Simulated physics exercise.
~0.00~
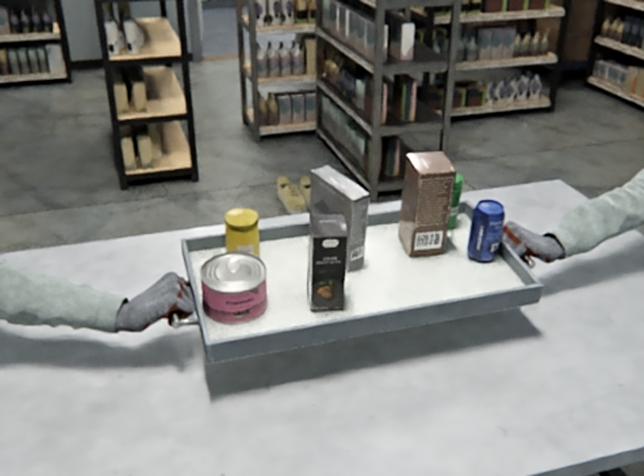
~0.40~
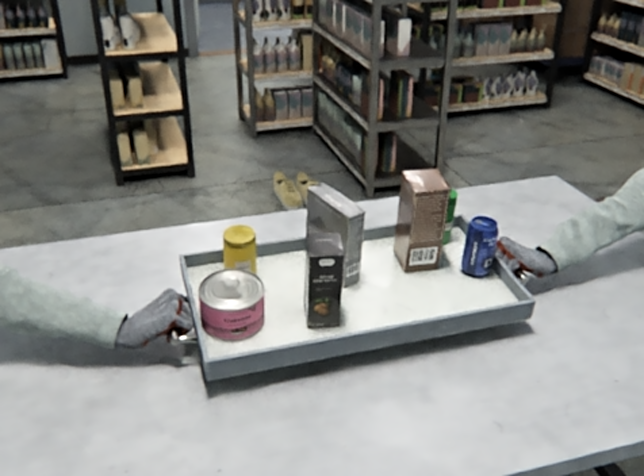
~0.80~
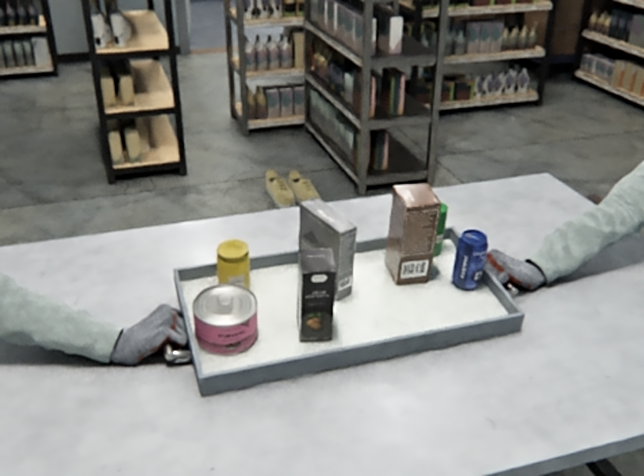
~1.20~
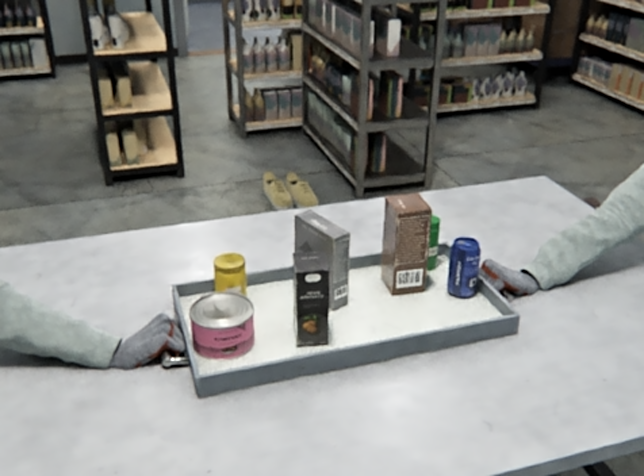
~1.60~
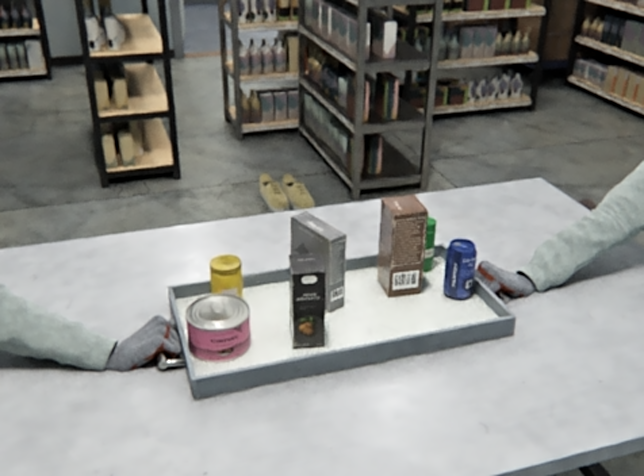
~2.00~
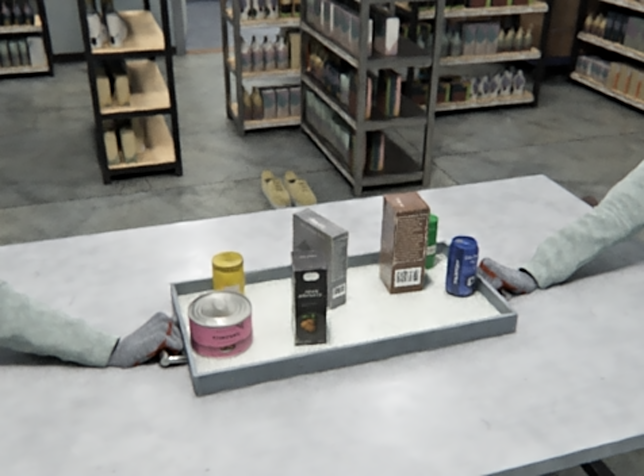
A tray of cartons and cans held by two gloved hands lowers and settles upright.
